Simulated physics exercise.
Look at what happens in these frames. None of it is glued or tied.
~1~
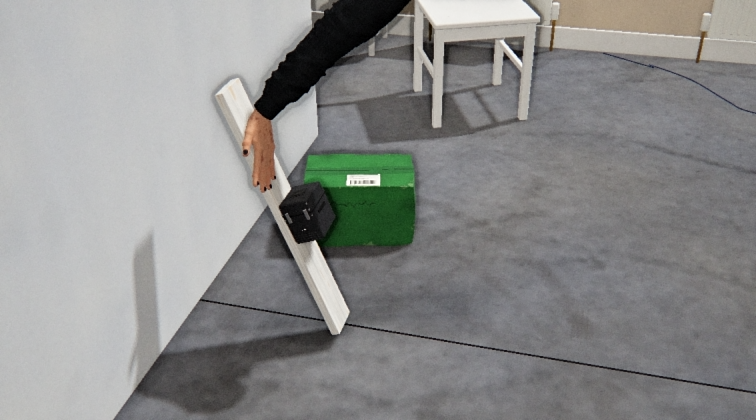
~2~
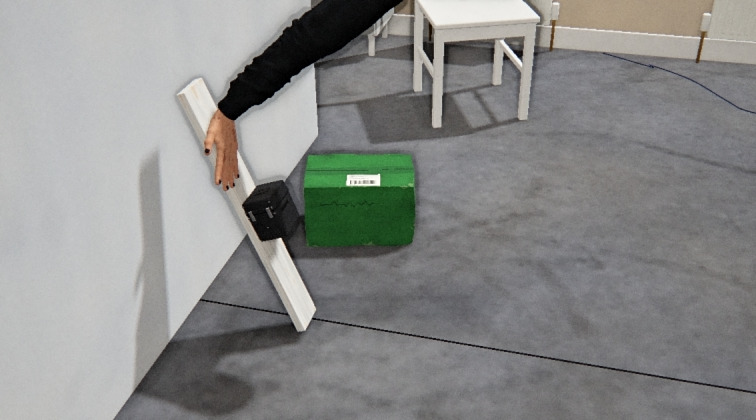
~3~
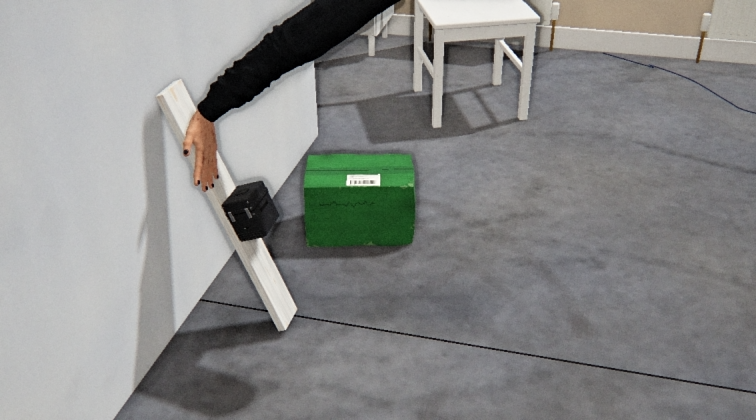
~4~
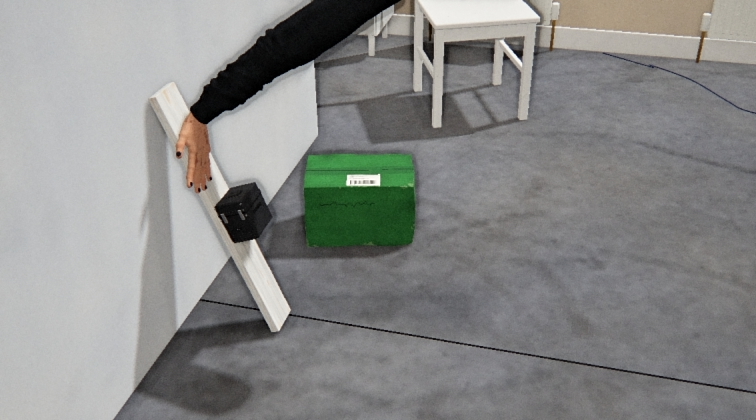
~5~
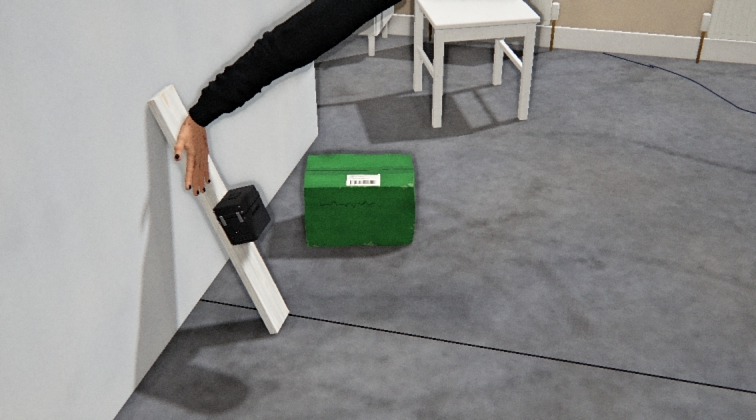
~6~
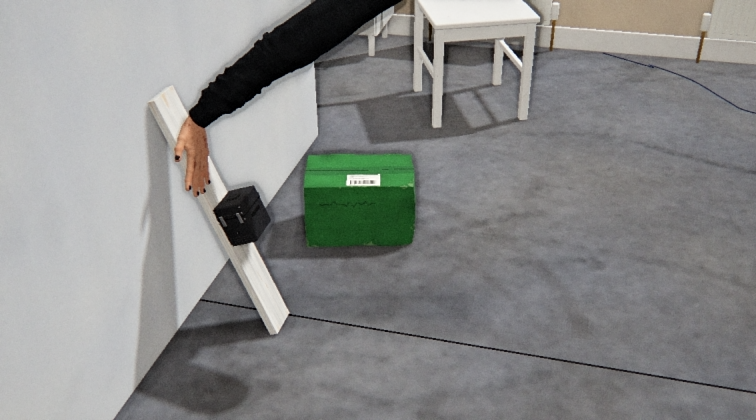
To begin with, a hand in a black sleeve holds a slanted white plank with a black box attached, beside a green box on a grey floor. The hand moves the plank left until it leans on the pale wall, then keeps holding it there, nearly still, while the green box stays put.
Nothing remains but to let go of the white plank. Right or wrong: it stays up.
Right, it holds.
Then, 0.50 s on from there, no change.
Then, 1.10 s on from there, white plank resting near (224, 217).
In the end, both unmoved. At the end, from the last picture's camera, white plank near (223, 217). The plank holds.
